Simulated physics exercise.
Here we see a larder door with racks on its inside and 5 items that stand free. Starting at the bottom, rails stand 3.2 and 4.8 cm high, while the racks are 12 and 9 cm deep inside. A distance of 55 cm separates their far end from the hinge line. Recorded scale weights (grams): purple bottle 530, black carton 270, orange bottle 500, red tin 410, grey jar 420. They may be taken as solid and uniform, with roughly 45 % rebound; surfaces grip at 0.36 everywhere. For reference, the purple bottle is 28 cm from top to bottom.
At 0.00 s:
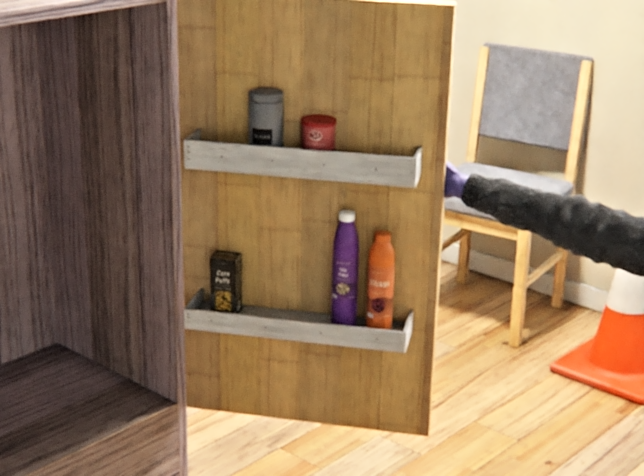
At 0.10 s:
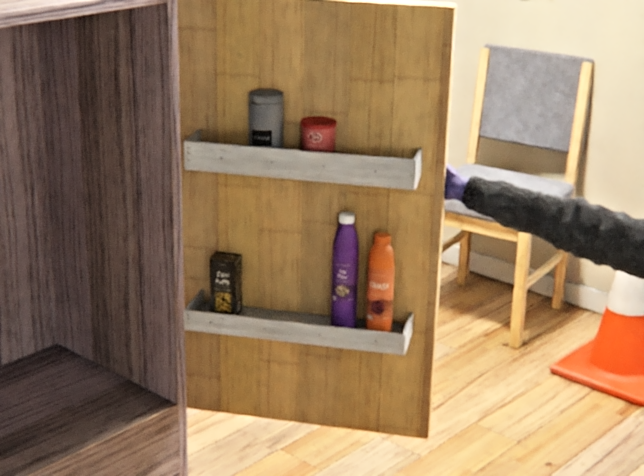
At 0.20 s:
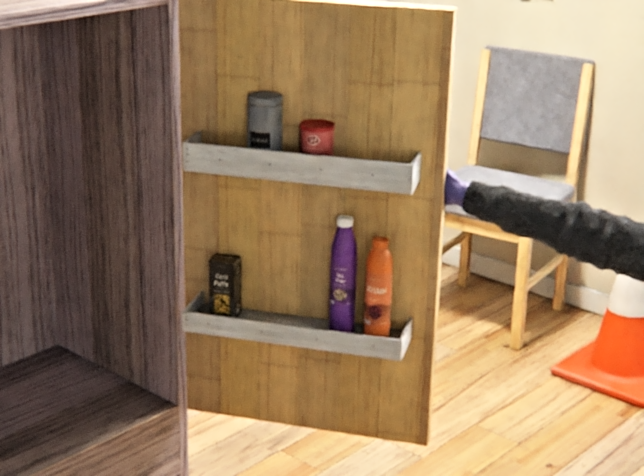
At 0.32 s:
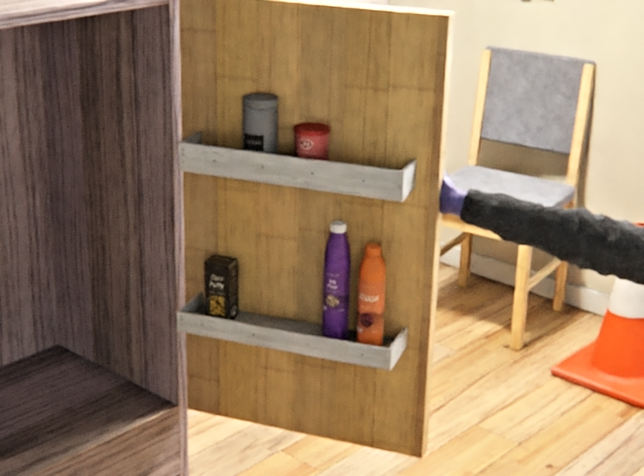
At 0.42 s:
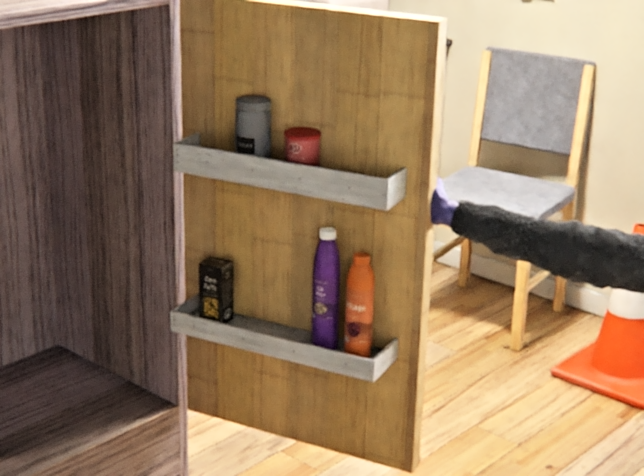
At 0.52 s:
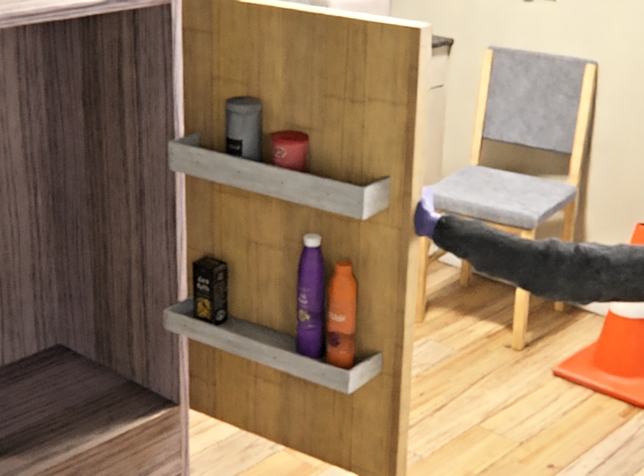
In a room, a dark-sleeved arm swings a larder door holding five items leftward toward the viewer.
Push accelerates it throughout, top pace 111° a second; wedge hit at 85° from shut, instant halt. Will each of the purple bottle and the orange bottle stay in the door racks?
Each in turn: The purple bottle does not stay in the door racks; the orange bottle does not stay in the door racks.
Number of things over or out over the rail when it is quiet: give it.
The number here is 2.
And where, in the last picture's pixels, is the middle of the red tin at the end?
(263, 165), roughly.
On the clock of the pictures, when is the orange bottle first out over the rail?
0.8 s or so.
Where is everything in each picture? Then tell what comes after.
In the first frame, door at 120°; purple bottle (345, 270); orange bottle (381, 282).
In the second frame, door at 119°; grey jar (266, 128); black carton (226, 285).
In the third frame, door at 117°; red tin (317, 147); grey jar (265, 130).
In the fourth frame, door at 112°; black carton (221, 289); red tin (311, 150).
In the fifth frame, door at 105°; grey jar (253, 135); black carton (216, 291).
In the sixth frame, door at 97°; purple bottle (311, 297); orange bottle (342, 315).
By 0.72 s, door at 85°; orange bottle tilted 19° near (285, 334); purple bottle tilted 12° near (260, 312).
By 1.02 s, door at 85°; purple bottle and orange bottle now out over the rail.
By 1.12 s, door at 85°.
When it is over (1.4 s), out over the rail, purple bottle and orange bottle; the other 3 within 5 cm of the start.
